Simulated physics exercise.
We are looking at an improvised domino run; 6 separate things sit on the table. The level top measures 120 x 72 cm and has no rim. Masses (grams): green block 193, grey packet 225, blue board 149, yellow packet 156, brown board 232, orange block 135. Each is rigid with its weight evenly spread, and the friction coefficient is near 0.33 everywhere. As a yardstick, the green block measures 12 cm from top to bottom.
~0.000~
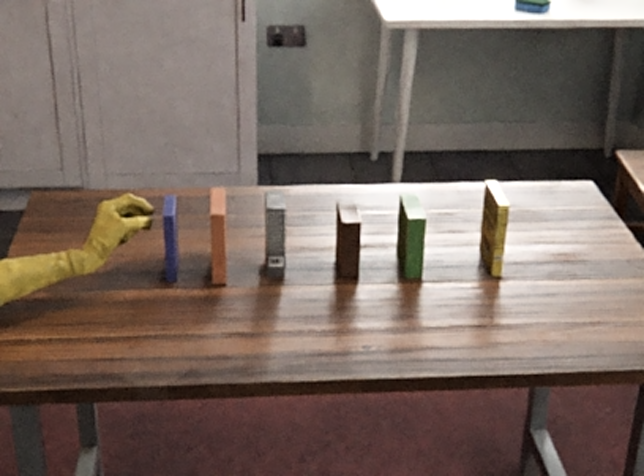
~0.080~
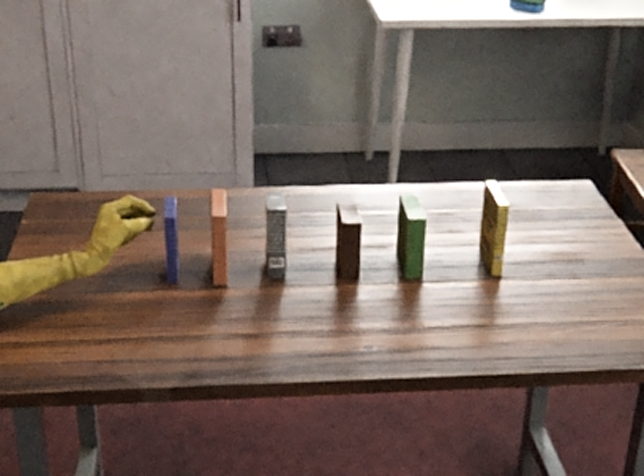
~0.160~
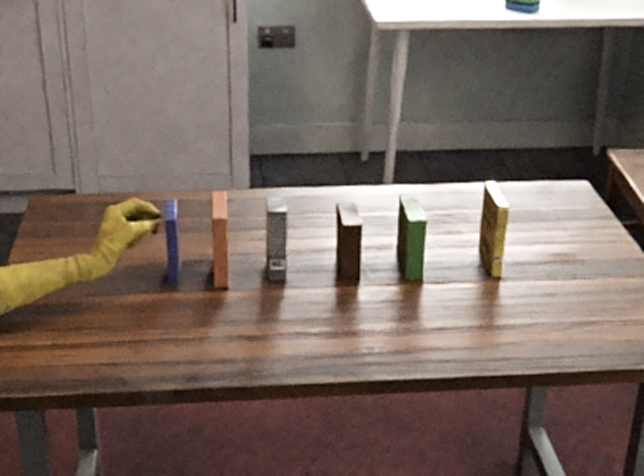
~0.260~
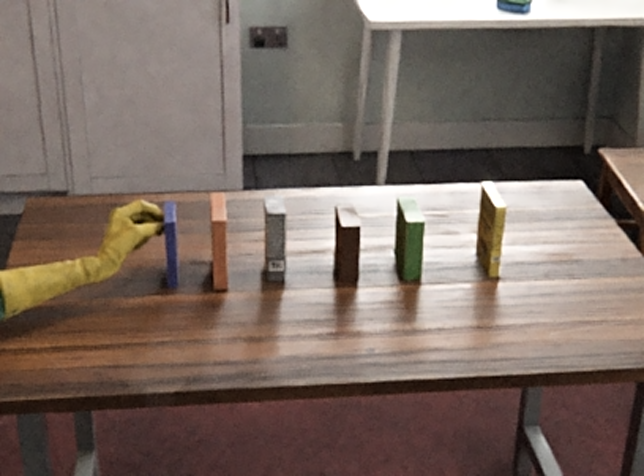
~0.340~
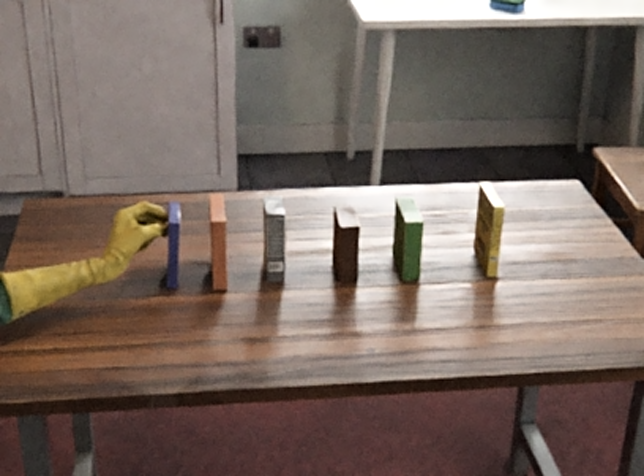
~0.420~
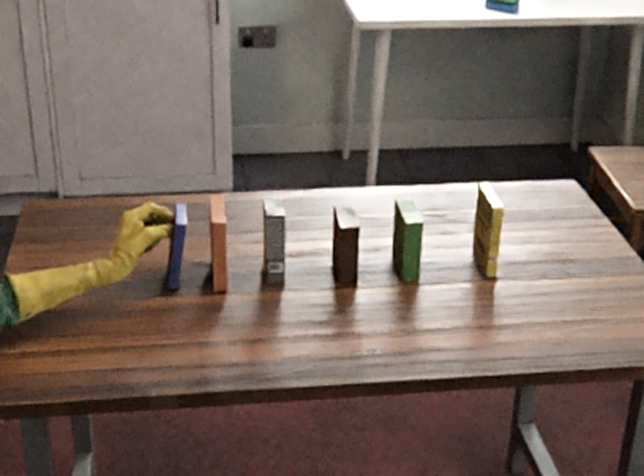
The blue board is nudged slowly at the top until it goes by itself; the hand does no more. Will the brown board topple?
The brown board tips over.
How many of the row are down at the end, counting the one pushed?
In all, 6.
After 0.92 s, blue board 68° over; orange block leaning 57°; grey packet leaning 37°.
After 1.22 s, blue board 73° over; brown board leaning 75° near (381, 253); grey packet leaning 74°; orange block leaning 70°.
At rest (2.1 s), tipped over on the table, green block, grey packet, brown board and orange block. Seen from the same camera at the end, brown board near (384, 260).
